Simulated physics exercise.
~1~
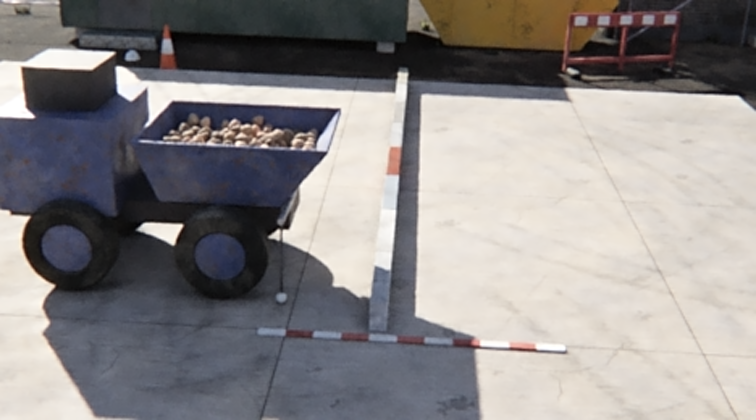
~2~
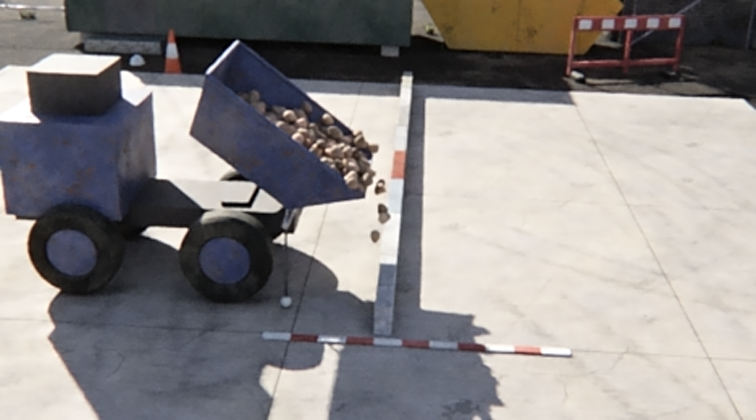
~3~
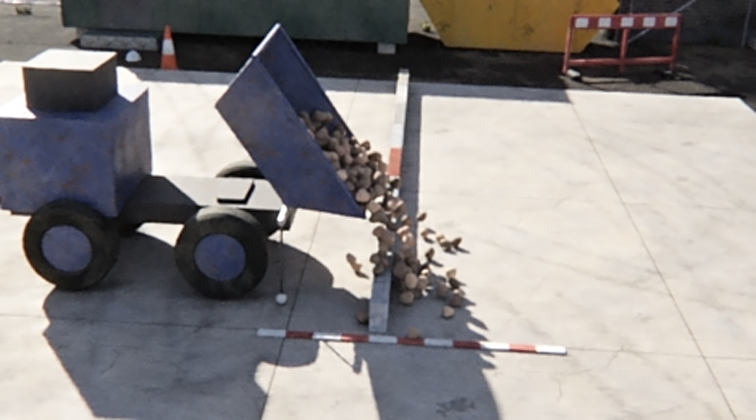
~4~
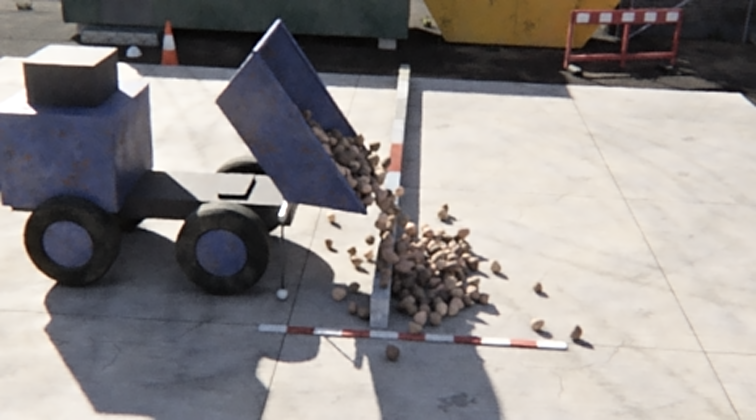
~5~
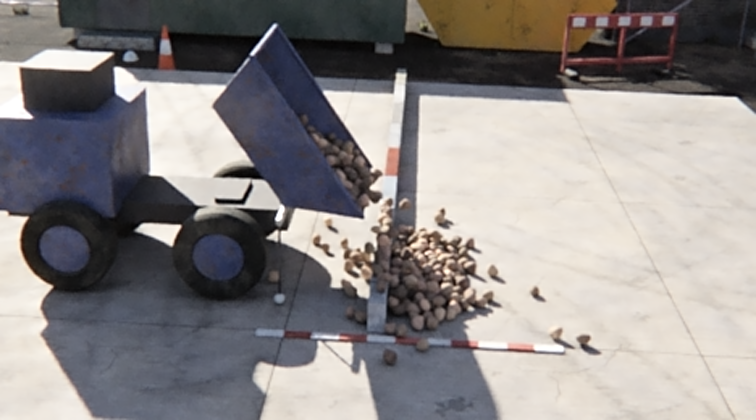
On a sunlit concrete yard, a small blue dumper with dark wheels stands at the left, its body full of brown cobbles, facing a low kerb with red and white banded rods nearby. The body tips up towards the right, and the first stones slide over its lower edge. It then tilts more steeply, and a stream of cobbles pours down around the kerb. They pile up mostly on the far side, with a few scattering farther right and some staying on the near side. At the end the body stays raised, still holding many stones, beside the heap.
